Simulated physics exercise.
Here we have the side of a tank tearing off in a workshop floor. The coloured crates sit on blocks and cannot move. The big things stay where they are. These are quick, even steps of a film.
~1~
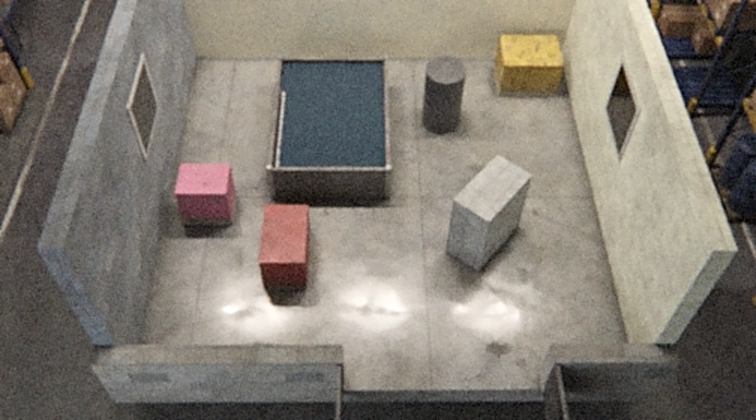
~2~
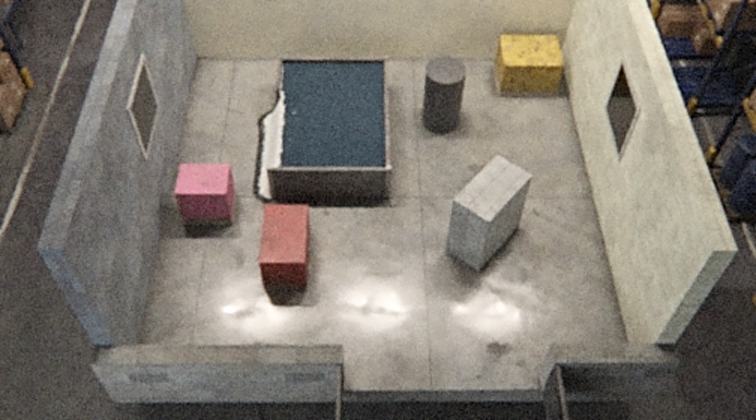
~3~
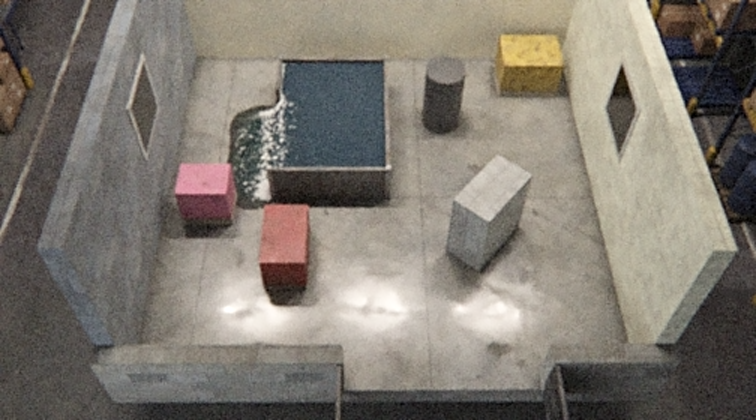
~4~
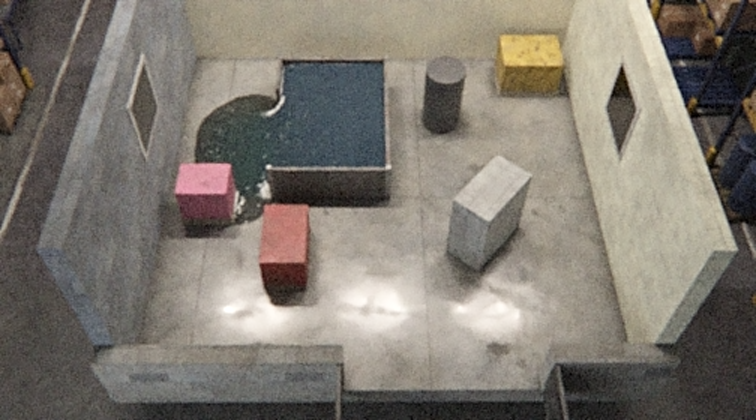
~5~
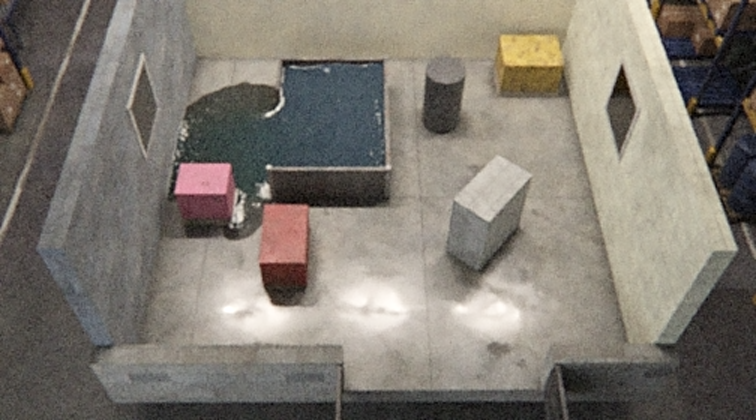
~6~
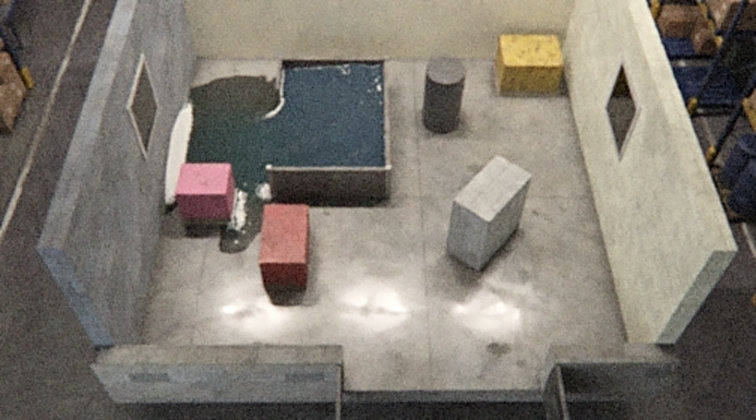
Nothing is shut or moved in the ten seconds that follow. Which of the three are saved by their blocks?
In the end: The red crate is soaked; the pink crate is soaked; the yellow crate is soaked.
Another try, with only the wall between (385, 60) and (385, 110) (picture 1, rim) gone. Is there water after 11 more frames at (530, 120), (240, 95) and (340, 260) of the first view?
In that order: Flooded, no water, dry.
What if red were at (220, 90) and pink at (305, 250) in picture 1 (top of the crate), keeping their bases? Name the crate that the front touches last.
Last comes the yellow one.
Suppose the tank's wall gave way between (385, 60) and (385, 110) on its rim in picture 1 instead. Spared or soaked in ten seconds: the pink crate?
Then: The pink one remains dry.
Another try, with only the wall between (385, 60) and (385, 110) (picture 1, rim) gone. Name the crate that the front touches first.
First comes the yellow one.
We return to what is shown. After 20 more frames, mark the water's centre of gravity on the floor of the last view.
Near (273, 154).
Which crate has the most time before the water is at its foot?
It is the yellow crate.
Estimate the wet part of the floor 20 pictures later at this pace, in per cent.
Some 45 per cent.
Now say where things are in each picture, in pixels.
Still water in the water tank at (331, 114), in the first picture.
Water pours out at (278, 145) and has run to a hidden place, in the second picture.
Water pours out at (278, 147) and has run to (259, 110), in the third picture.
Water pours out at (278, 148) and has run to (237, 220), in the fourth picture.
The front is at (186, 112), out from the gap at (278, 148), in the fifth picture.
Water pours out at (278, 148) and has run to (190, 94), in the sixth picture.
A moment on, water covers 20 % of the floor; the red crate water round its plinth, the pink crate water round its plinth, the yellow crate not reached.
Next, water covers 30 % of the floor; the red crate water round its plinth, the pink crate water round its plinth, the yellow crate not reached.
Then, water covers 45 % of the floor; the red crate water round its plinth, the pink crate water round its plinth, the yellow crate not reached.
Later, water covers 85 % of the floor; the red crate water round its plinth, the pink crate water round its plinth, the yellow crate water round its plinth.
In the end, water covers 100 % of the floor; the red crate was topped, the pink crate was topped, the yellow crate was topped.
